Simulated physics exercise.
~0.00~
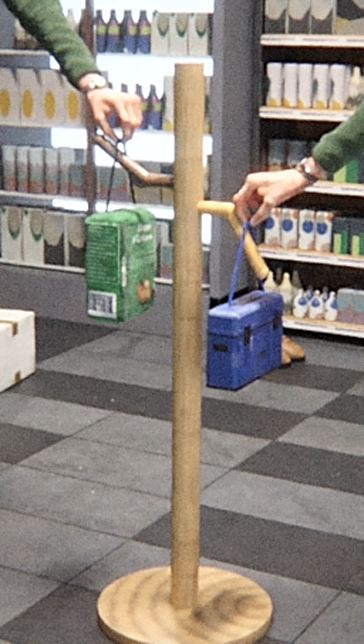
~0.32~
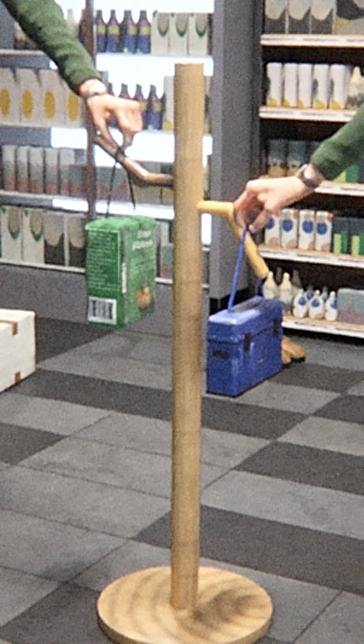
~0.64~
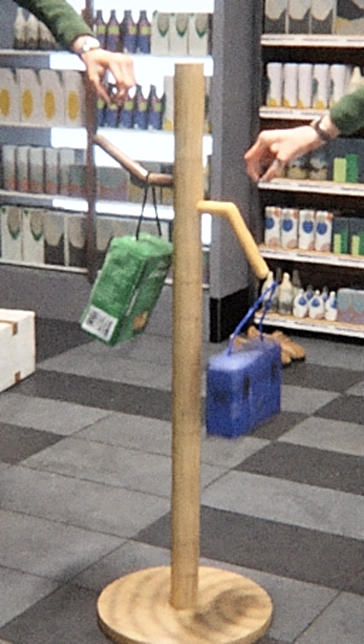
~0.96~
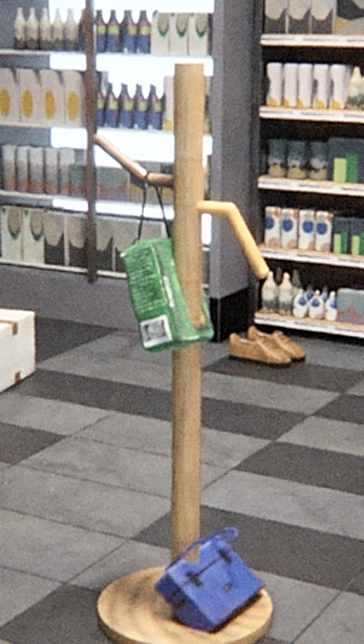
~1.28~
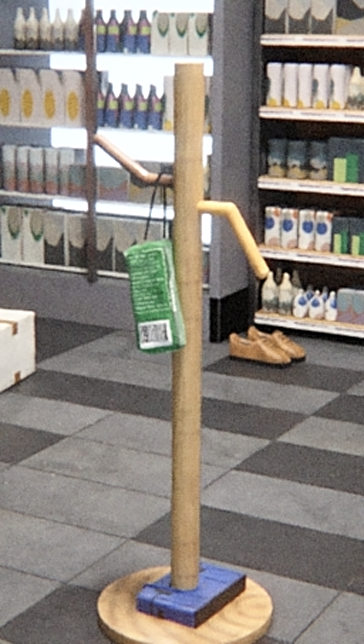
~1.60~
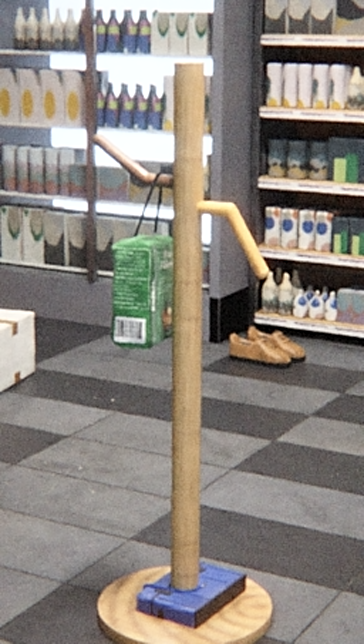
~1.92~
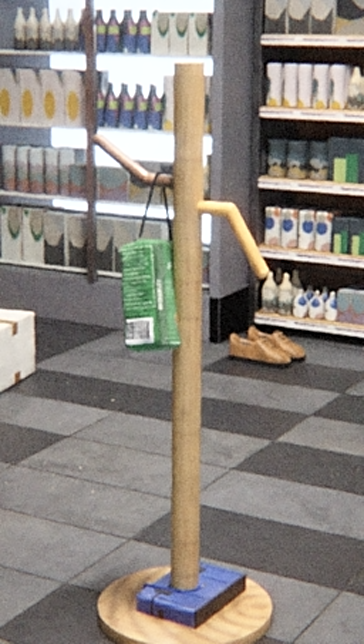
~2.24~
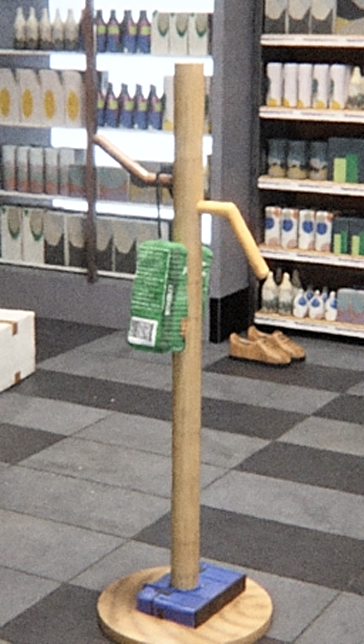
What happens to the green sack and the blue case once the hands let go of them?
The green sack stays hanging from the left peg, swinging a little. The blue case drops off the right peg and ends up on its side down at the foot of the stand.
